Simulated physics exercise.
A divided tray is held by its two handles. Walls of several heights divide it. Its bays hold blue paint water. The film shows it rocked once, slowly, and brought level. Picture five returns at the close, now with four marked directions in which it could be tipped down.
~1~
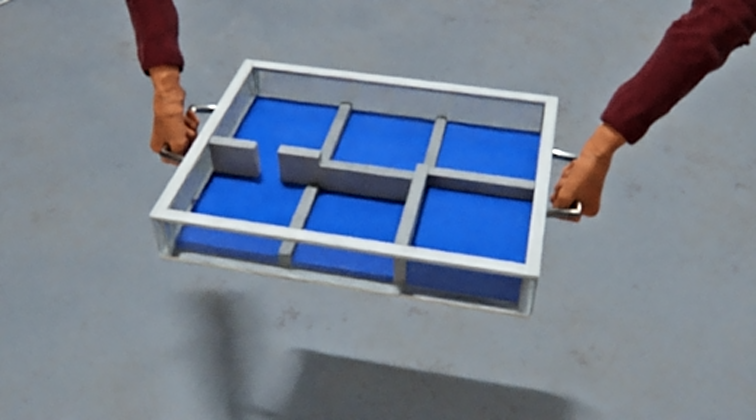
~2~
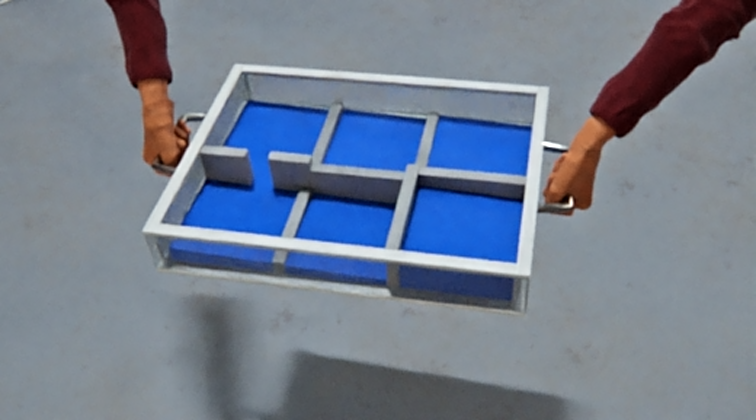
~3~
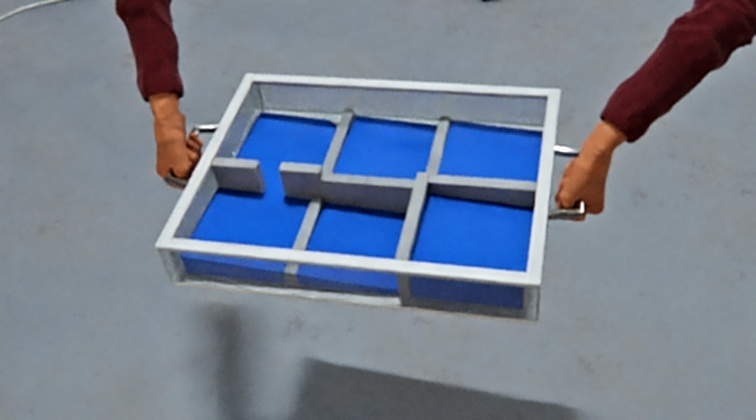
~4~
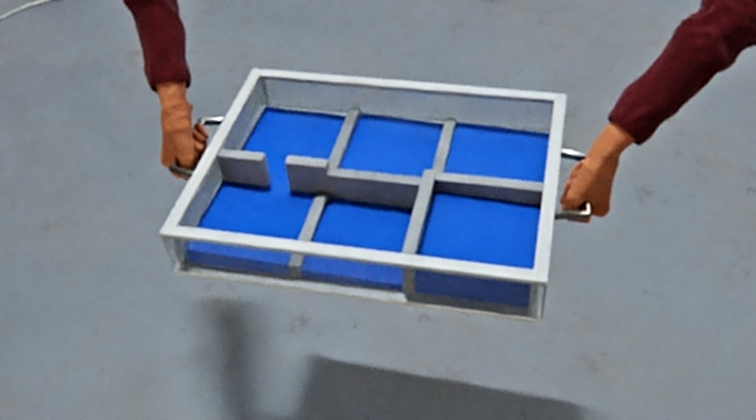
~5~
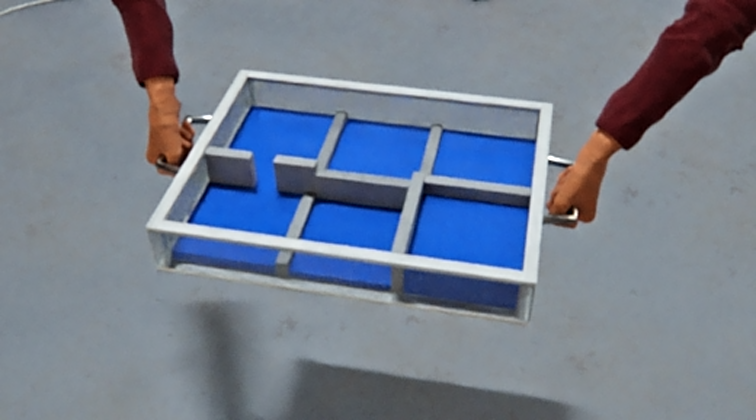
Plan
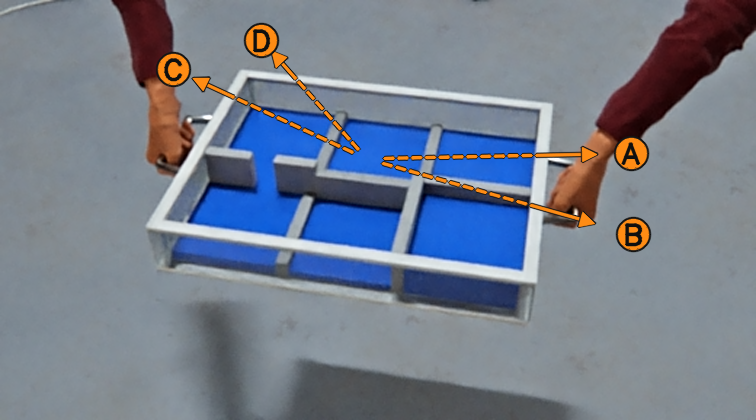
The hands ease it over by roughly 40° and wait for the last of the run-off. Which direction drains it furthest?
D.
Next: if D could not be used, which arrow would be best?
That is arrow C.
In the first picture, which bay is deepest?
That is the front right bay.
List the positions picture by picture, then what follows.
The tray is level; deepest in the front right bay, at (469, 227), shallowest in the front middle, in the first picture.
Tipped about 4° down to the front left; no wall is crossed, in the second picture.
Tipped about 6° down to the front left; liquid runs over the wall between the back middle and back right bays, in the third picture.
Tipped about 3° down to the front left; no wall is crossed, in the fourth picture.
The tray is level; deepest in the front right bay, at (466, 234), shallowest in the front middle, in the fifth picture.
In orange, A ends at (591, 154); B ends at (589, 221); C ends at (197, 80); D ends at (275, 55).
With A, about 35 % stays in the tray, the largest part in the back right bay.
With B, about 38 % stays in the tray, the largest part in the back right bay.
With C, about 25 % stays in the tray, the largest part in the back left bay.
With D, about 17 % stays in the tray, the largest part in the back left bay.
